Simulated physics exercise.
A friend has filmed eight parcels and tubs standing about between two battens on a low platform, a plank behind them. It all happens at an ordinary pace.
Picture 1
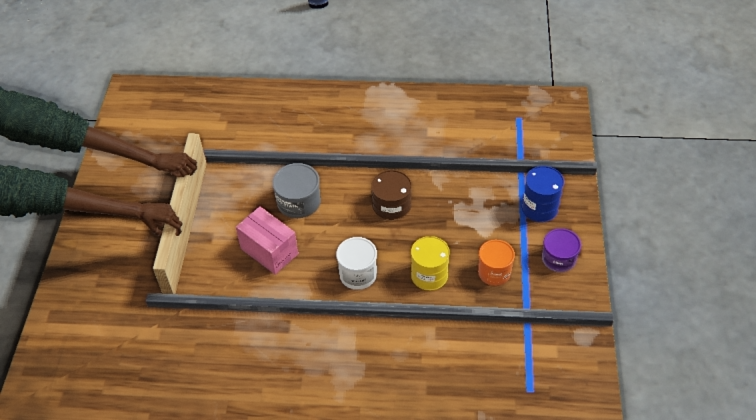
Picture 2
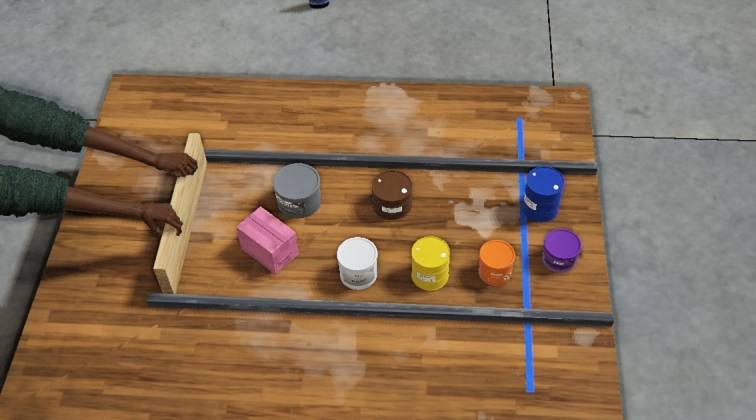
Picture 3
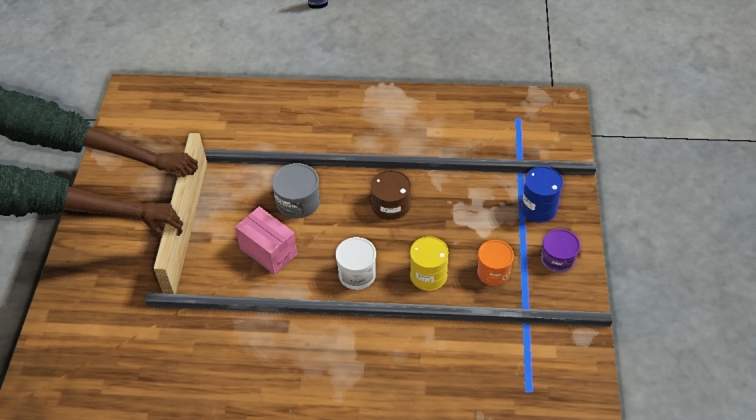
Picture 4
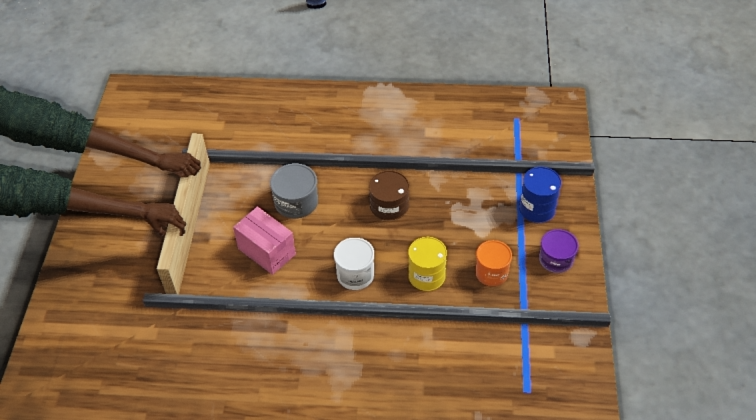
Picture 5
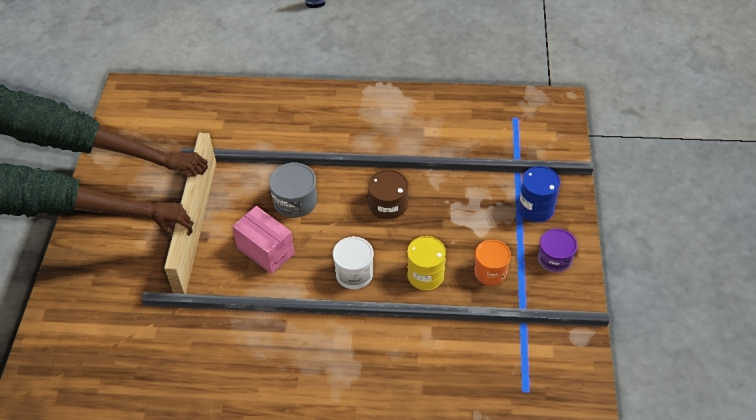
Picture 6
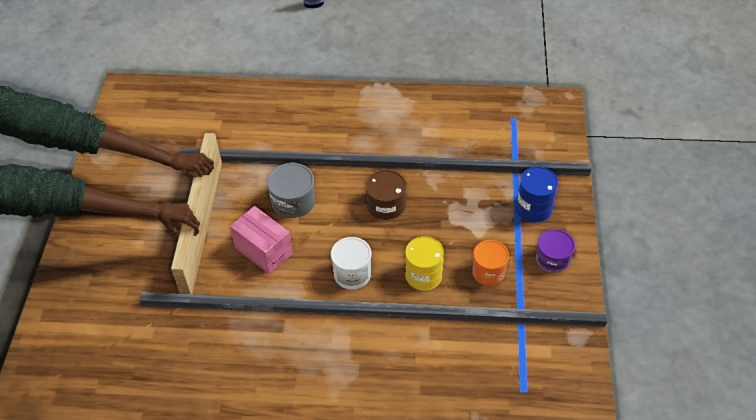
Two hands slide a wooden plank slightly right toward colourful containers standing between two battens.
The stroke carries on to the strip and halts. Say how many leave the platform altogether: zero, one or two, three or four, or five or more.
Here the number that fall off is one or two.
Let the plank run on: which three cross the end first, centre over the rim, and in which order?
The order is the blue canister, then the orange pail, then the brown canister.
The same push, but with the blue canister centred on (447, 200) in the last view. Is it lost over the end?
Then it survives.
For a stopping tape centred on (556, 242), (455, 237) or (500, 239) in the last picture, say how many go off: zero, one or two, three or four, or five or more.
Taking them in turn, more than four; none; just one or two.
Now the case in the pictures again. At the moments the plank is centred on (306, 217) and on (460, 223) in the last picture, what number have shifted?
3 and 8.
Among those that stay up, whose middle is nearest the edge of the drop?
Foremost is the purple pail.
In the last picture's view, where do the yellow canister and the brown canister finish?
The yellow canister at (575, 270), the brown canister at (585, 206).
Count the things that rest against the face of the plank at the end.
In contact: 3.
Early on, none off yet; purple pail at rest near (555, 251); blue canister at rest near (537, 195); orange pail at rest near (490, 264).
A while later, none off yet; purple pail travelled a little near (570, 247); blue canister travelled about its own width near (564, 195); orange pail travelled well along near (546, 264).
Finally, the number that fall off is one or two; lost, orange pail and blue canister.
